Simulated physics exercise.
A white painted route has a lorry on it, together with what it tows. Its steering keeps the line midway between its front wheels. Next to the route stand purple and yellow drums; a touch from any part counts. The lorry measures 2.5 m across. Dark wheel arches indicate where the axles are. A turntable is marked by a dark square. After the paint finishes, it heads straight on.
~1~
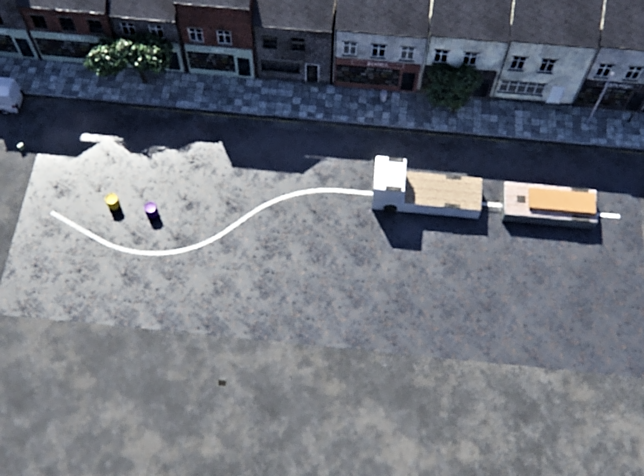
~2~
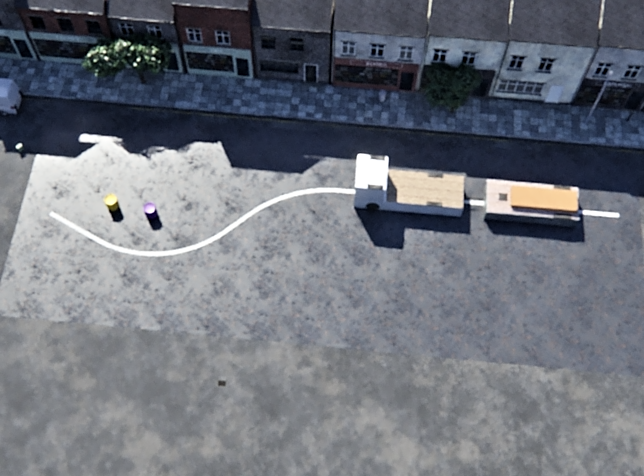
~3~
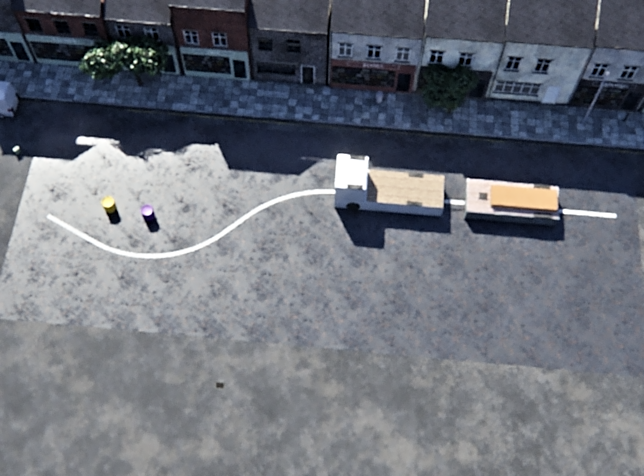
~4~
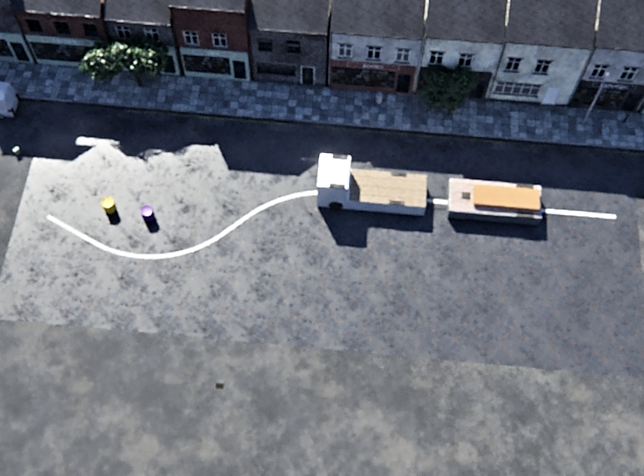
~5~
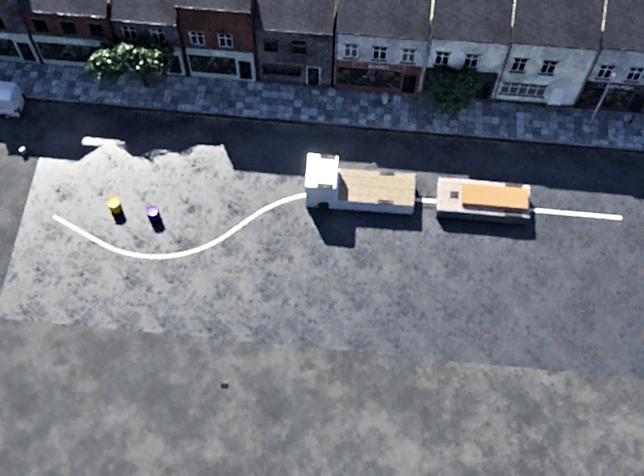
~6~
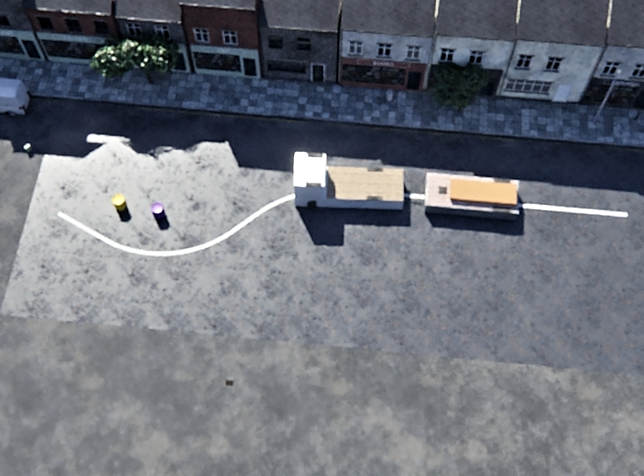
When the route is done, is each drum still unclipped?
Purple: No, clipped; yellow: No, clipped.
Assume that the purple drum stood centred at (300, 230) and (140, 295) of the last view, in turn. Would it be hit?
Try 1 touched, try 2 untouched.
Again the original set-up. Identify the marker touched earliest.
The answer is purple.
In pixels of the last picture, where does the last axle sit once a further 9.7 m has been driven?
It ends up close to (367, 189).
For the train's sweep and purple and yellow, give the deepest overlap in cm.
Purple about 30 and yellow about 30.
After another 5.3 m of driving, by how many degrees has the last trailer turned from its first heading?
Last trailer heading vs start: Approx. 0 degrees.
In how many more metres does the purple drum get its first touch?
After roughly 22.5 metres.
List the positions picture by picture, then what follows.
The first picture shows nose (376, 185); last axle (581, 204); still straight; purple (151, 210), yellow (113, 202); 1 trailer.
The second picture shows nose (358, 183); last axle (562, 202); still straight.
The third picture shows nose (338, 183); last axle (542, 201); still straight.
The fourth picture shows nose (321, 182); last axle (525, 201); still straight.
The fifth picture shows nose (309, 182); last axle (514, 200); turned 1°.
The sixth picture shows nose (298, 181); last axle (502, 195); turned 4°; purple (158, 211), yellow (120, 203).
22.5 m further on, the last axle is at (194, 226) of the last picture, 105 cm off the line; the trailer has hit purple.
25.3 m further on, the last axle is at (155, 224) of the last picture, 160 cm off the line; the trailer has hit yellow.
34.2 m further on, the last axle is at (36, 188) of the last picture, 45 cm off the line; 2 of 2 struck in all.
